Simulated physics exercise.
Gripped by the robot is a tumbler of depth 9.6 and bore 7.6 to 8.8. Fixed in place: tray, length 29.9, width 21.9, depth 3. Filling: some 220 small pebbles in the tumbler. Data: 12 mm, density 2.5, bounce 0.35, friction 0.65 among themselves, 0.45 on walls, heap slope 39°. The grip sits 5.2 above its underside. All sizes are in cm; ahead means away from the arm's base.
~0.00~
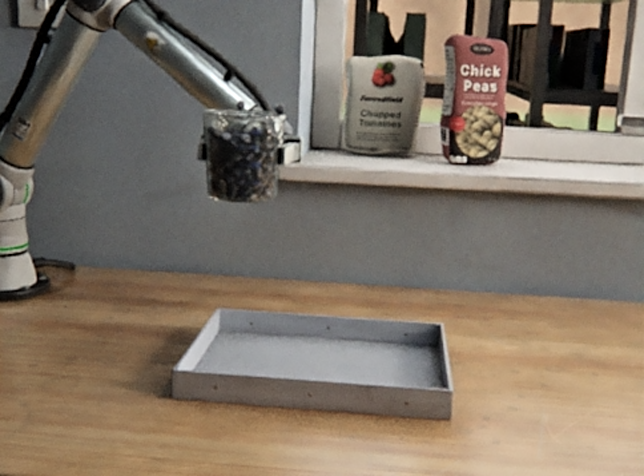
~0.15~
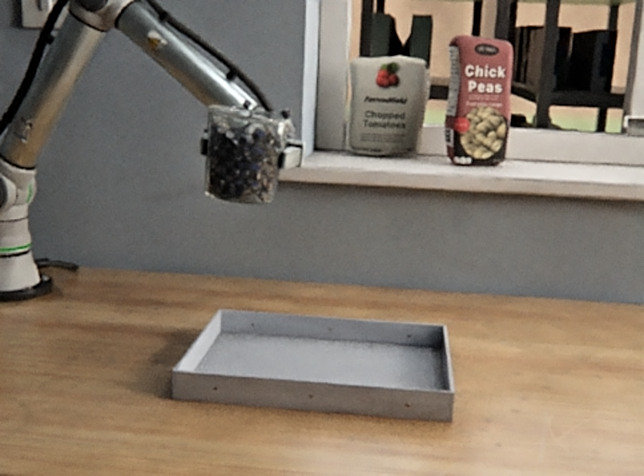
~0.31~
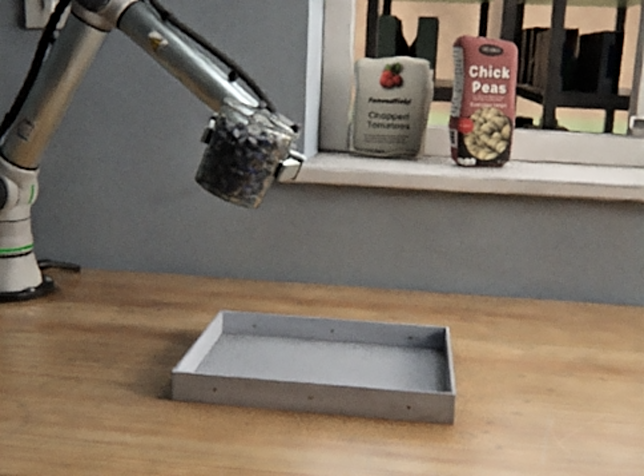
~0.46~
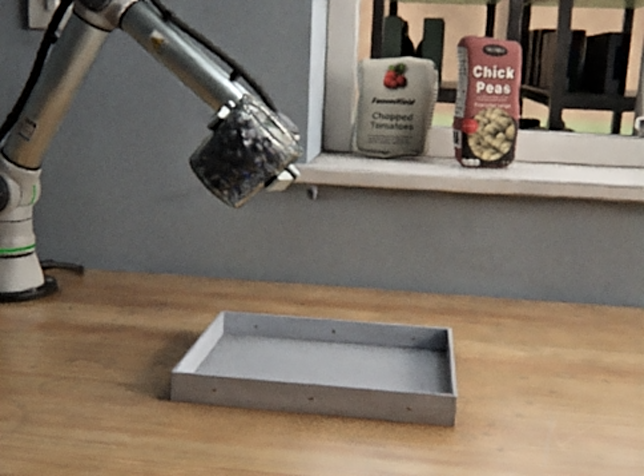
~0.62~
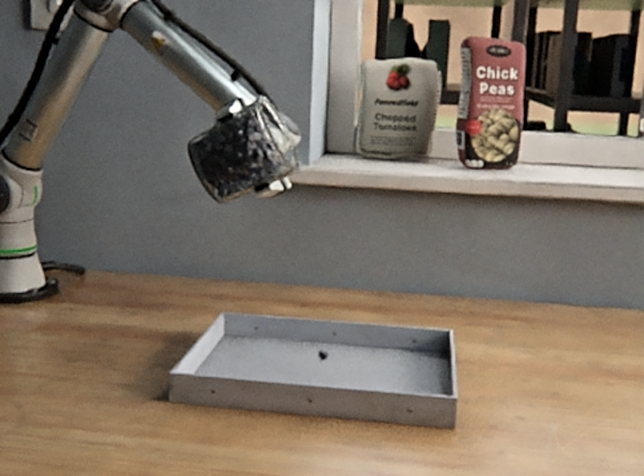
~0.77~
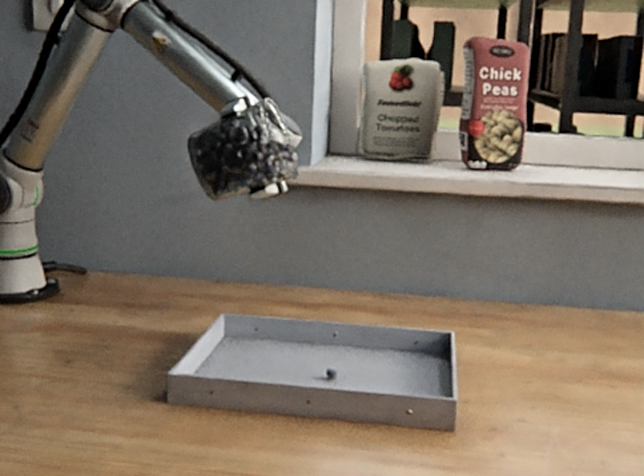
On a wooden table by a windowsill holding two food packages, a robot arm gradually tilts a clear tumbler of small dark pebbles toward the right above a shallow grey tray, and a single pebble drops into the tray.
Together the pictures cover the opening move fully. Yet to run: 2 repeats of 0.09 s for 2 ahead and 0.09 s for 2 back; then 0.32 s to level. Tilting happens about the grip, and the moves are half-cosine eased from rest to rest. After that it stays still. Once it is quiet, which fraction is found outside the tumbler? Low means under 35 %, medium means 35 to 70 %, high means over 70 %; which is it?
It is low.
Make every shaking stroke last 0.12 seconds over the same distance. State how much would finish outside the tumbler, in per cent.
The share would be near 5 %.
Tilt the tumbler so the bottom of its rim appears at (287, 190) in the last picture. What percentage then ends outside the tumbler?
About 45 percent.
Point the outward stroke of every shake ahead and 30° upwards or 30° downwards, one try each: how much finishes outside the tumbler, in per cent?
20 and 5 %.
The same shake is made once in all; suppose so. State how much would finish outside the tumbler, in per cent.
In that case it would be near 5 percent.
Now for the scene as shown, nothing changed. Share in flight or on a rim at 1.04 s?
About 2 per cent.
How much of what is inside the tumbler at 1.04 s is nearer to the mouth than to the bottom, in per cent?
Roughly 50 %.
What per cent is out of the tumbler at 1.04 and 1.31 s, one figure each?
At the first moment 0 per cent, at the second 15 per cent.
After 1.04 s, tilted 67° forward, highest piece 28 above the table; 220 in the tumbler, 1 in the tray, 4 in flight or on a rim.
After 1.31 s, tilted 26° forward, highest piece 30 above the table; 196 in the tumbler, 24 in the tray, 5 in flight or on a rim.
After 1.65 s, level, highest piece 30 above the table; 196 in the tumbler, 29 in the tray.
After 2.70 s, level, highest piece 30 above the table; 196 in the tumbler, 29 in the tray.
At rest, 196 in the tumbler, 29 in the tray. That is 13 % outside the tumbler.
